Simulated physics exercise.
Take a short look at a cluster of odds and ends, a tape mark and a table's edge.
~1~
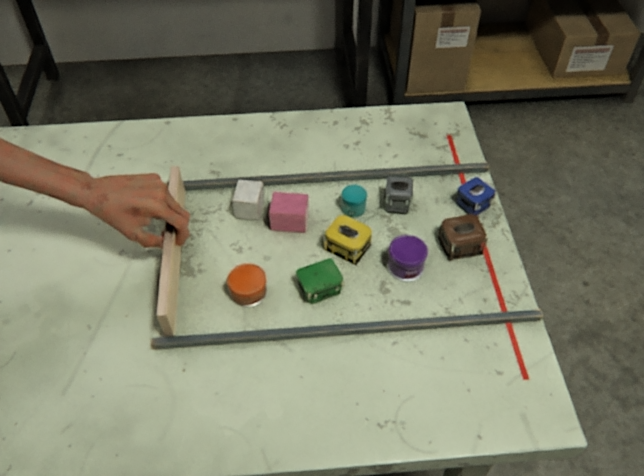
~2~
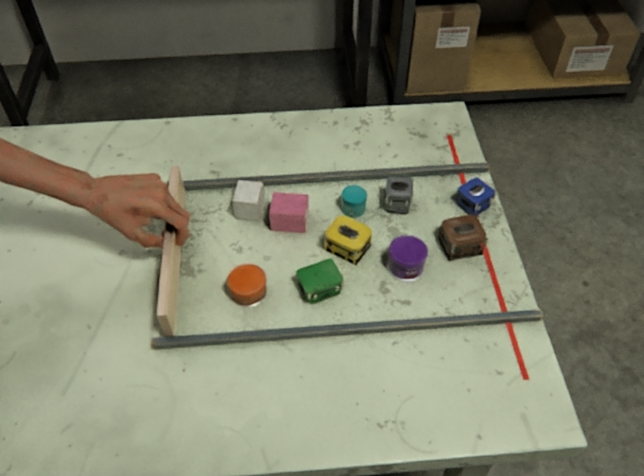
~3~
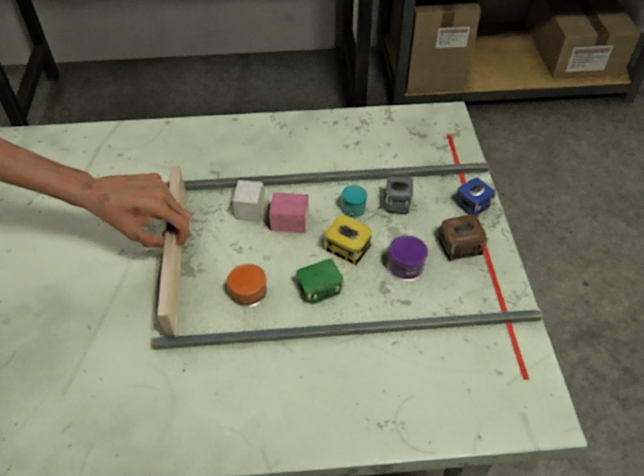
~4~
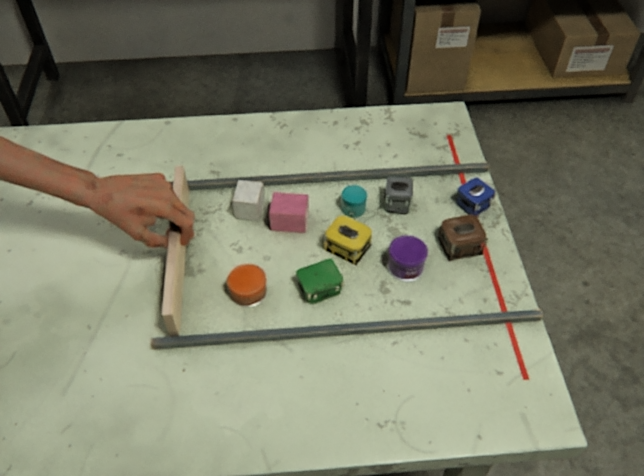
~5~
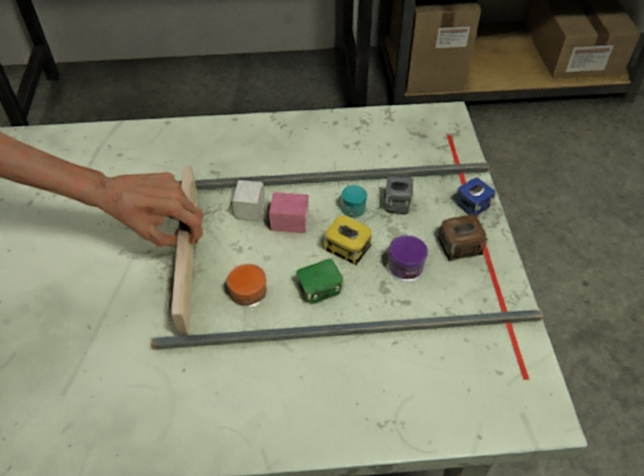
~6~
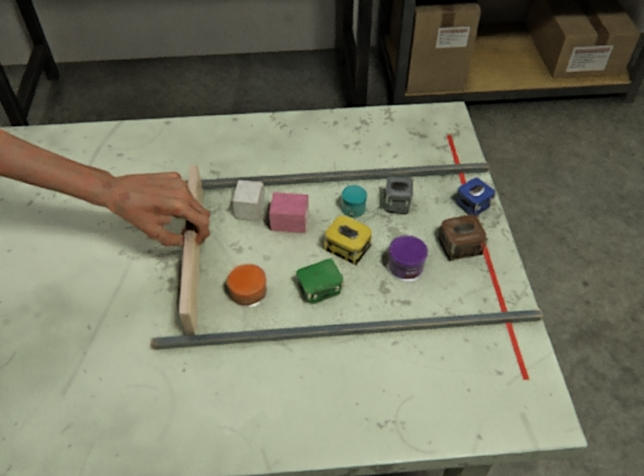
In this clip, a hand holds a wooden board upright between two grey rails on a table, then slides it slightly to the right toward scattered colourful blocks and small containers, which stay still near a red tape line.
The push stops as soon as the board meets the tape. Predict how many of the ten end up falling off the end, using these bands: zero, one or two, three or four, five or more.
Most likely no fewer than five will tumble off the end.
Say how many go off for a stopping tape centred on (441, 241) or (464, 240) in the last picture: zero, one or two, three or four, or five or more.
First spot, either one or two; second spot, three to four.
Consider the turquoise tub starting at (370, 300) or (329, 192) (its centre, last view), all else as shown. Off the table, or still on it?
Spot by spot, it stays put and then it drops away.
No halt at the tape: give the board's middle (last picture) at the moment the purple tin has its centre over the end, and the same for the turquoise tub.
I reckon its middle sits around (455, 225) and then around (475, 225).
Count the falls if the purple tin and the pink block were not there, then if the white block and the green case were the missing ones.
5 in the first case and 5 in the second.
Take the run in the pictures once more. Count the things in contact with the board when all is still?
That number would be 4.
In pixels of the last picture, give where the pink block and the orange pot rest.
Pink block: About (492, 211); orange pot: About (517, 278).
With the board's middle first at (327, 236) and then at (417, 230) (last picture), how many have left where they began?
7 and 10.
Soon after, none off yet; blue case at rest near (475, 198); brown case at rest near (462, 237); grey case at rest near (399, 195).
At rest, the number that fall off is five or more; fallen, green case, turquoise tub, purple tin, grey case, brown case and blue case.
